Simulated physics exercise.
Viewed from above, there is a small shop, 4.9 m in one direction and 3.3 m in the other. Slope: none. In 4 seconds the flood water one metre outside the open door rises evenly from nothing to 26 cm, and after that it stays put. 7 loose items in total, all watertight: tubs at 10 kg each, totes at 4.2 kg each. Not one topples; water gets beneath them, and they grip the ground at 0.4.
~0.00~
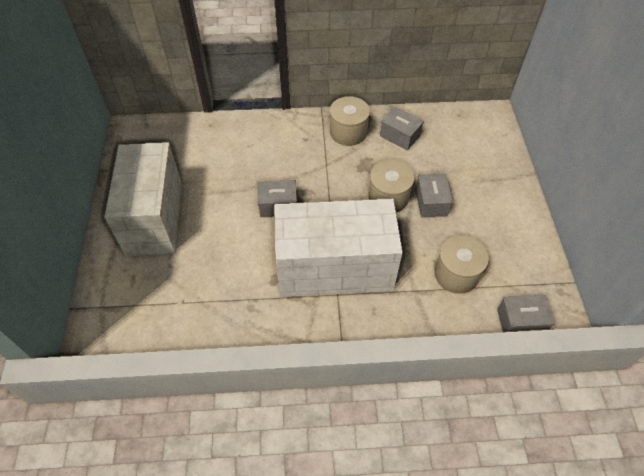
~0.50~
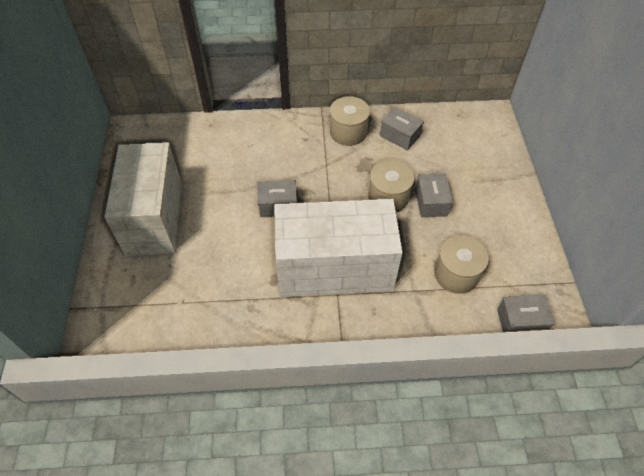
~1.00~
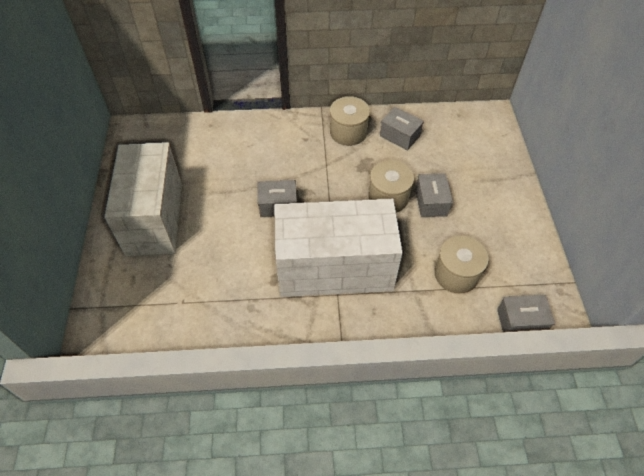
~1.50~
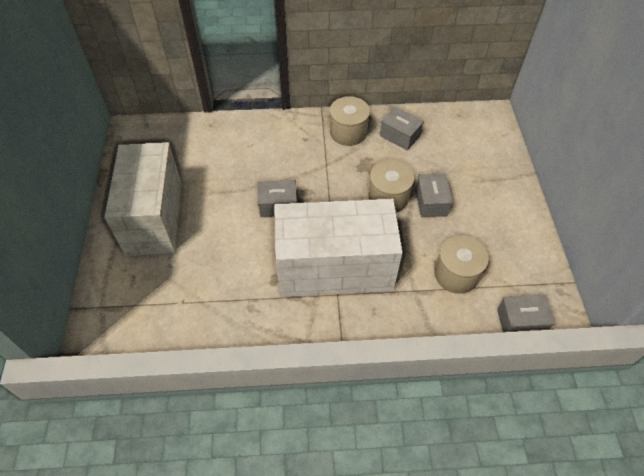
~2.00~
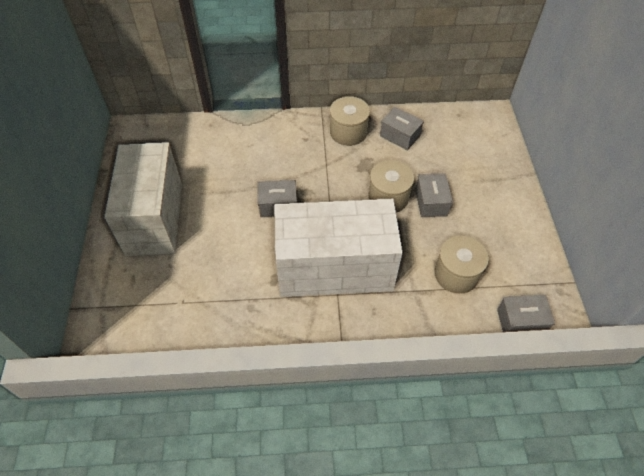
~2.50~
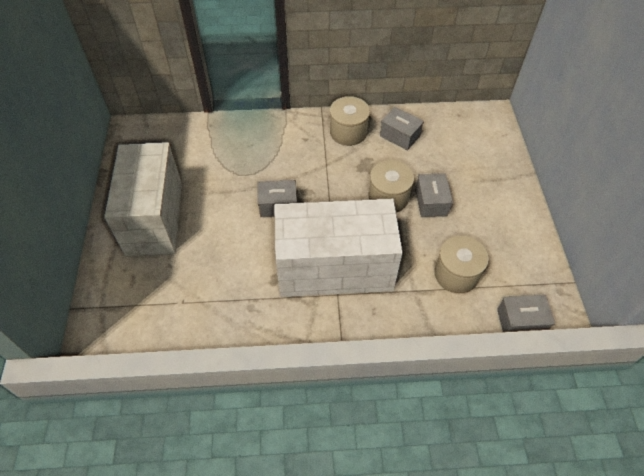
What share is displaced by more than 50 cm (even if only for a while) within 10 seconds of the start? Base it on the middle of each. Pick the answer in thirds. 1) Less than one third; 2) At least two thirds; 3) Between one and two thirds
Between one and two thirds (3).
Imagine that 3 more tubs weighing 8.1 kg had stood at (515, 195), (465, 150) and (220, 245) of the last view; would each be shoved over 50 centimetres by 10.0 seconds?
Well, it goes above, below, above.
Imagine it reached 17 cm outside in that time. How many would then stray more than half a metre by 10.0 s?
That would give 1.
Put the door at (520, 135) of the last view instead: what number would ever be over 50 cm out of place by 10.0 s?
Count: 5.
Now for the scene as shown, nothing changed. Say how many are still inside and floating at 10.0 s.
At that time, 5.
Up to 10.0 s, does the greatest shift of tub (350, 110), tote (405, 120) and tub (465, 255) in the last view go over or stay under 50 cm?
In that order: Short of it, under, under.
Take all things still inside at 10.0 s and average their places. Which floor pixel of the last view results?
The average lands around (444, 192).
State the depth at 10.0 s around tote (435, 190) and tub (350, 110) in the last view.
About 4 and 3 cm.
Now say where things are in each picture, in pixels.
In the first frame, a tub at (350, 110) rests on the ground; a tote at (403, 121) rests on the ground; 0.0 m2 under water; 0 of 7 have shifted.
In the second frame, a tub at (350, 110), on the bottom; a tote at (403, 121), on the bottom; 0.0 m2 under water; 0 of 7 have shifted.
In the third frame, a tub at (350, 110) rests on the ground; a tote at (403, 121) rests on the ground; water covers 0.0 m2; 0 of 7 have shifted.
In the fourth frame, a tub at (350, 110), on the bottom; a tote at (403, 121) rests on the ground; 0.0 m2 under water; 0 of 7 have shifted.
In the fifth frame, a tub at (350, 110) rests on the ground; a tote at (403, 121) rests on the ground; 0.1 m2 under water; 0 of 7 have shifted.
In the sixth frame, a tub at (350, 110) rests on the ground; a tote at (403, 121), on the bottom; 0.7 m2 under water; 0 of 7 have shifted.
After 3.5 s 0 of 7 are over 50 cm from their spots; 0 afloat.
After 4.5 s 0 of 7 are over 50 cm from their spots; 1 afloat.
After 7.0 s 2 of 7 are over 50 cm from their spots; 1 afloat.
After 10.0 s 3 of 7 are over 50 cm from their spots, and 3 have been at some point; 5 afloat.
